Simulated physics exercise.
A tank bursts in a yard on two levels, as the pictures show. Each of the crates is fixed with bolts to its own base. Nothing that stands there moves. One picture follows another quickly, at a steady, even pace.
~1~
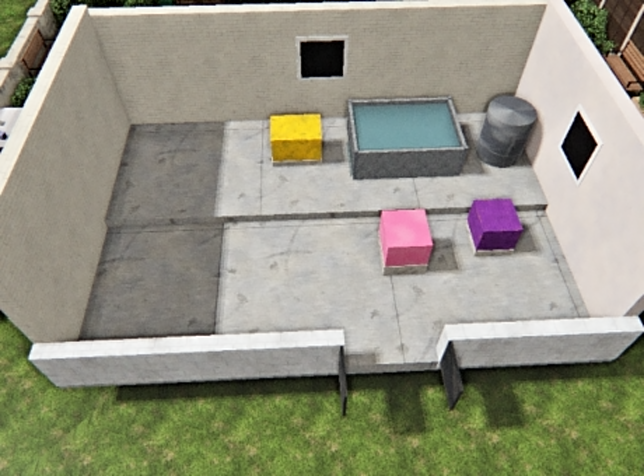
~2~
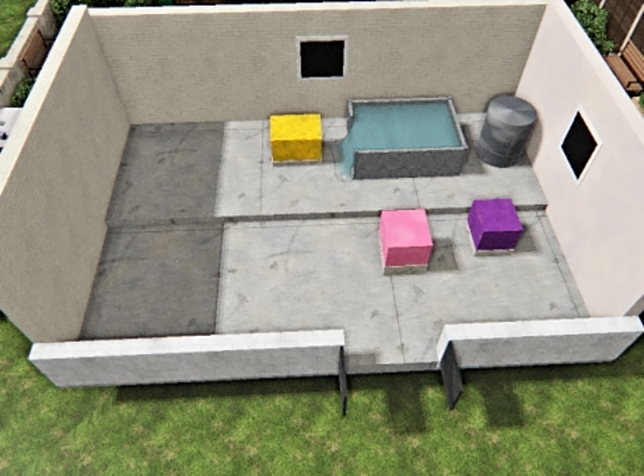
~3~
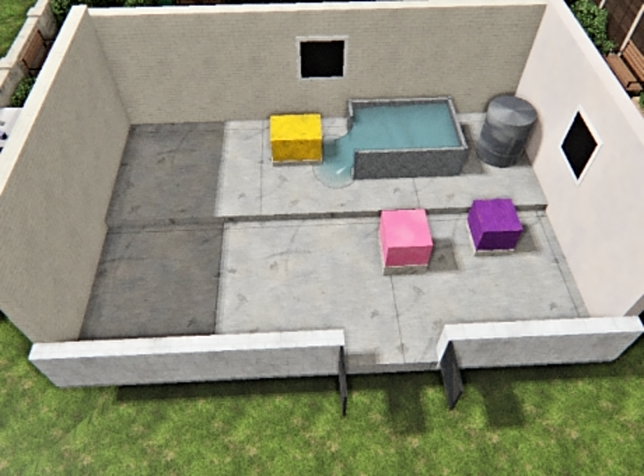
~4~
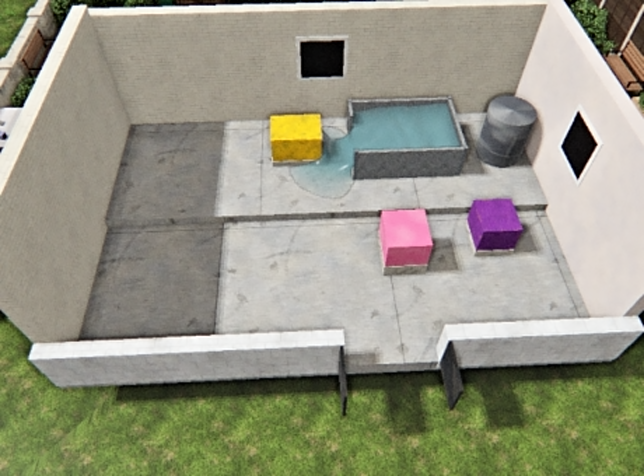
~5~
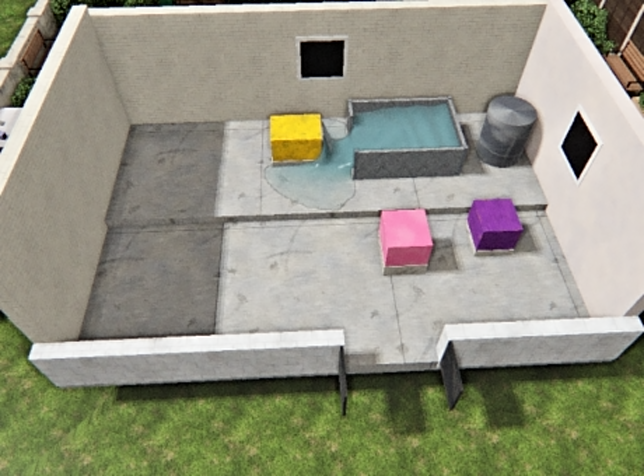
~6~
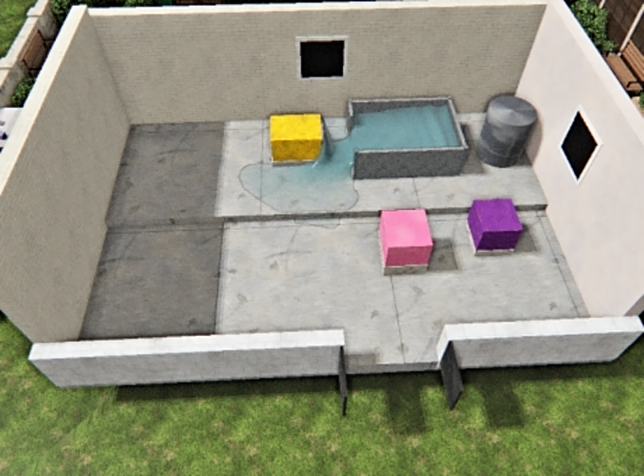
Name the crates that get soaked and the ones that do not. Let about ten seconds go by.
The yellow crate gets soaked; the purple crate does not get soaked; the pink crate does not get soaked.
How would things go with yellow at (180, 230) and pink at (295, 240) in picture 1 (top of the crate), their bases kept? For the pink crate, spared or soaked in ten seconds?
As I see it, the pink is left untouched within the ten seconds.
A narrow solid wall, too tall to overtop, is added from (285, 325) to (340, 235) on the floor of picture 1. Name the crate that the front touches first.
That would be the yellow crate.
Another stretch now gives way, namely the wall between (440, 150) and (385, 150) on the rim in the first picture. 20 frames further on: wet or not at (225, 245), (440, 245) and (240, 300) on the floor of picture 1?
First spot drenched, second drenched, third drenched.
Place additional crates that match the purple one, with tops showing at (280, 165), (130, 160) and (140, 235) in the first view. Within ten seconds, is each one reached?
In order, the crates: One gets flooded, two stays clear, three stays clear.
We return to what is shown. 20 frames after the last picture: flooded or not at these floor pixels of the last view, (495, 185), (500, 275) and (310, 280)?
Taking the three spots one by one, I'd call them clear, clear and drenched.
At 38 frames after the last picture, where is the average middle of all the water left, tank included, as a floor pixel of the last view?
Centre point: Around (284, 201).
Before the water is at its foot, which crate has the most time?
My guess: The one in purple.
A moment on, water covers 20 % of the floor; the yellow crate water round its plinth, the purple crate not reached, the pink crate not reached.
Next, water covers 50 % of the floor; the yellow crate water round its plinth, the purple crate not reached, the pink crate not reached.
Then, water covers 65 % of the floor; the yellow crate water round its plinth, the purple crate not reached, the pink crate water round its plinth.
Later, water covers 70 % of the floor; the yellow crate water round its plinth, the purple crate water round its plinth, the pink crate water round its plinth.
In the end, water covers 90 % of the floor; the yellow crate was topped, the purple crate stayed above the water, the pink crate stayed above the water.
